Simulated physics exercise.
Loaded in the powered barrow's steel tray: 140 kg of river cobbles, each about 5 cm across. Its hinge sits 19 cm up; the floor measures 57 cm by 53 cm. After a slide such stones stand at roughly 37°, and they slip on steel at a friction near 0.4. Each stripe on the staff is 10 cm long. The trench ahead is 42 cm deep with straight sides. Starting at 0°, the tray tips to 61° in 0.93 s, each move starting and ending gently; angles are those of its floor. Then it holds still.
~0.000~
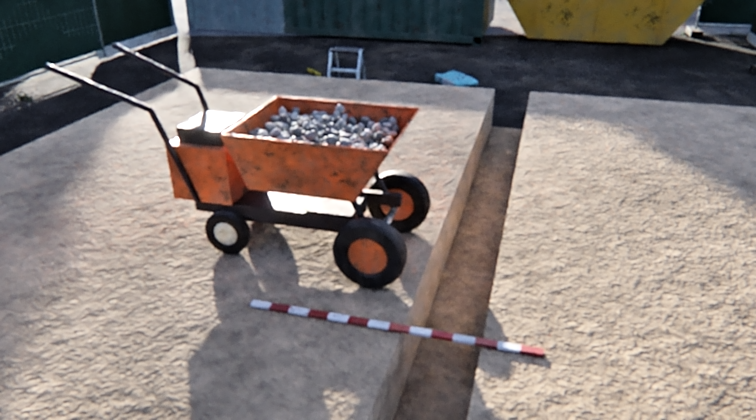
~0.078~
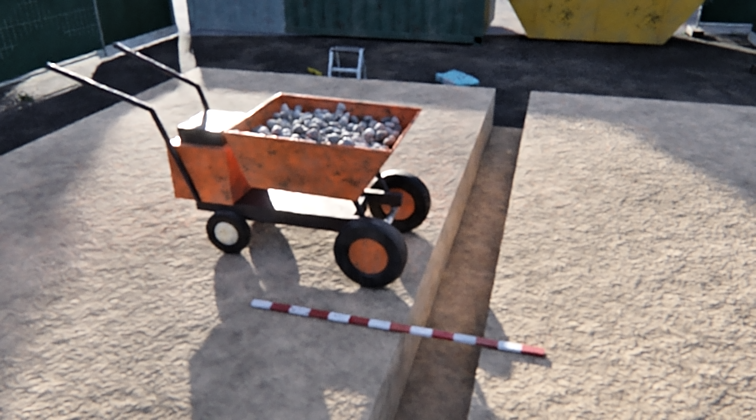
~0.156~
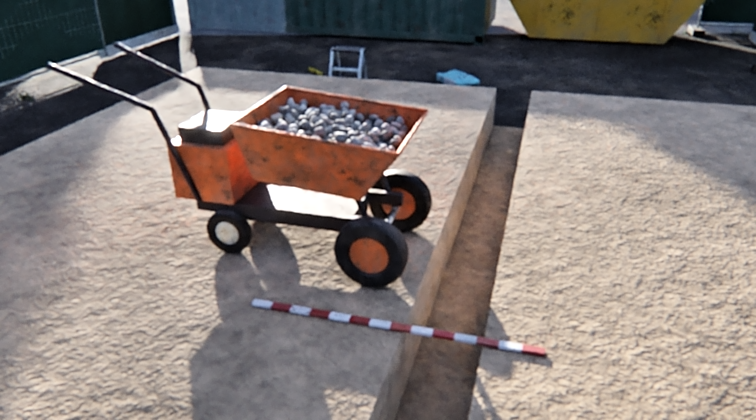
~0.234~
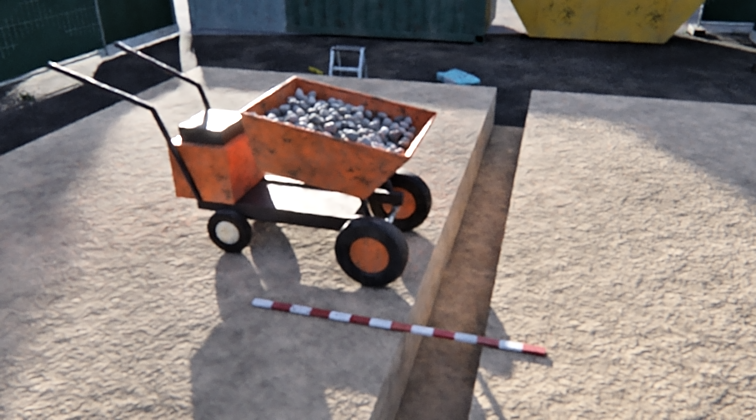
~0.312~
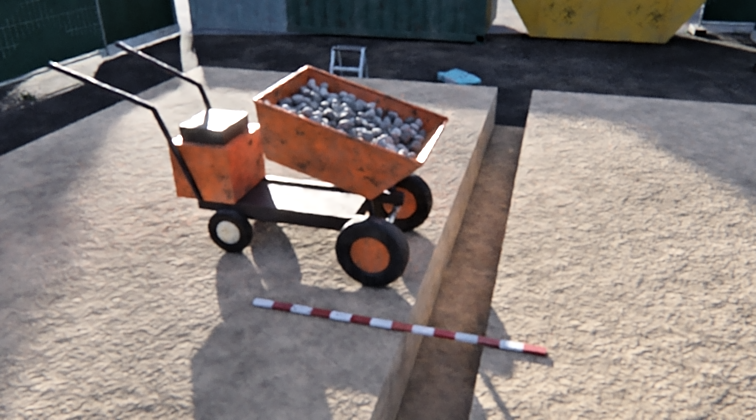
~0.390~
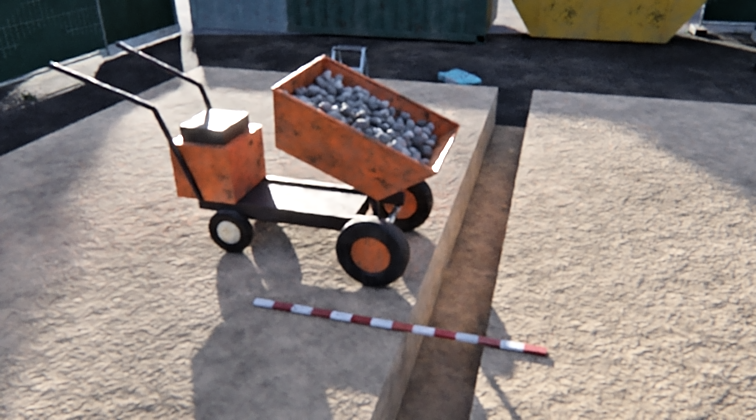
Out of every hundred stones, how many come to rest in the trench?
Some 15 per cent of it.
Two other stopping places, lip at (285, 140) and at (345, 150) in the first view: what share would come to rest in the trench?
About 45 and 40 per cent.
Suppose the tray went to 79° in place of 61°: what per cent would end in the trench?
In that case some 15 per cent.
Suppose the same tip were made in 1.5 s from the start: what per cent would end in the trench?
It would be near 15 per cent.
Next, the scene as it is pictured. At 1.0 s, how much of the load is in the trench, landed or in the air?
Some 5 per cent.
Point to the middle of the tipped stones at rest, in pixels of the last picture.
Their middle is at about (538, 271).
After 0.7 s the floor is at 52°; 100 % in the tray; the foremost stones are at (465, 194).
After 1.0 s the floor is at 61°; 86 % in the tray, 3 % in the trench, 11 % past the trench; the foremost stones are at (546, 268).
After 1.4 s the floor is at 61°; 57 % in the tray, 1 % in the trench, 42 % past the trench; the foremost stones are at (651, 290).
After 3.3 s the floor is at 61°; 36 % in the tray, 15 % in the trench, 50 % past the trench; the foremost stones are past the picture's edge.
